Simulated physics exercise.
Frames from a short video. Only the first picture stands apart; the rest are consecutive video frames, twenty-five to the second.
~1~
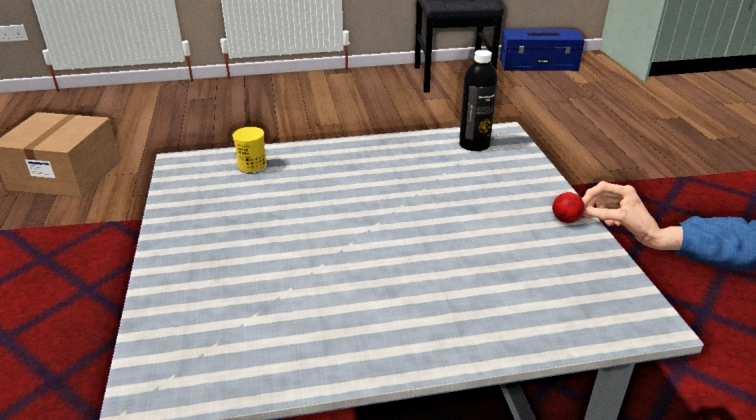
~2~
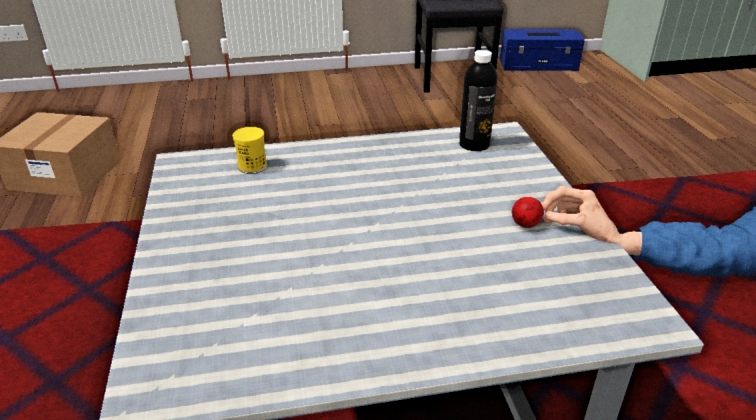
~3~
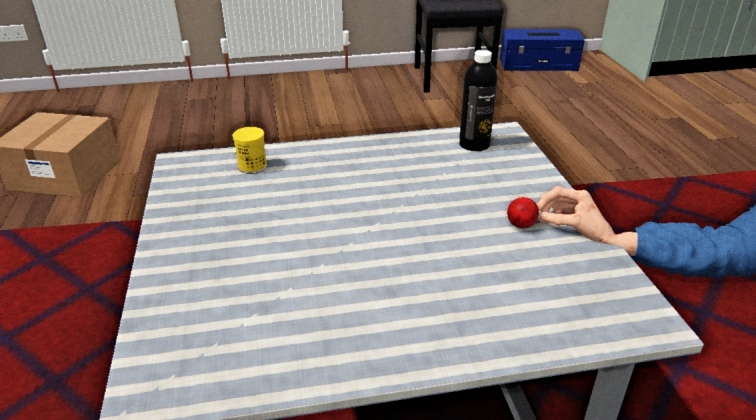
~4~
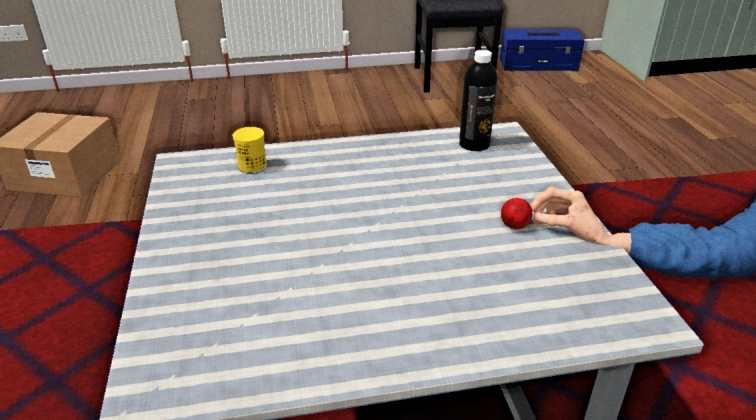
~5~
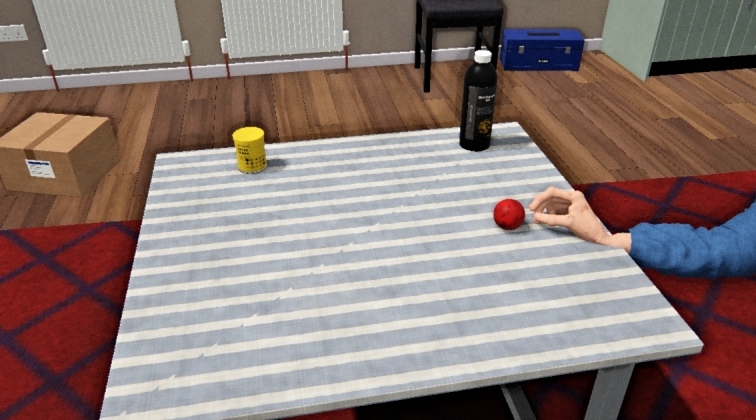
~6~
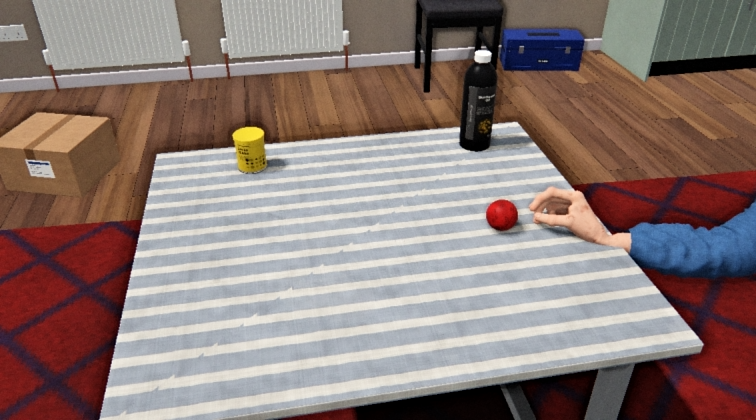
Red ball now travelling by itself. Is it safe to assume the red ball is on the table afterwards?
Yes, it stays on.
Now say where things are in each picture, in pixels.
Under the hand; red ball (568, 208), in the first picture.
Under the hand; red ball (527, 212), in the second picture.
Under the hand; red ball (523, 213), in the third picture.
Red ball (516, 213), in the fourth picture.
Red ball (509, 215) rolled a little, in the fifth picture.
Red ball (502, 215) rolled a little, in the sixth picture.
Then, 0.20 s after the last picture, red ball rolled about its own width near (470, 219).
Then, 0.50 s after the last picture, red ball rolled well along near (434, 223).
At rest, moved from the start, red ball. Seen from the same camera at the end, red ball near (407, 226).
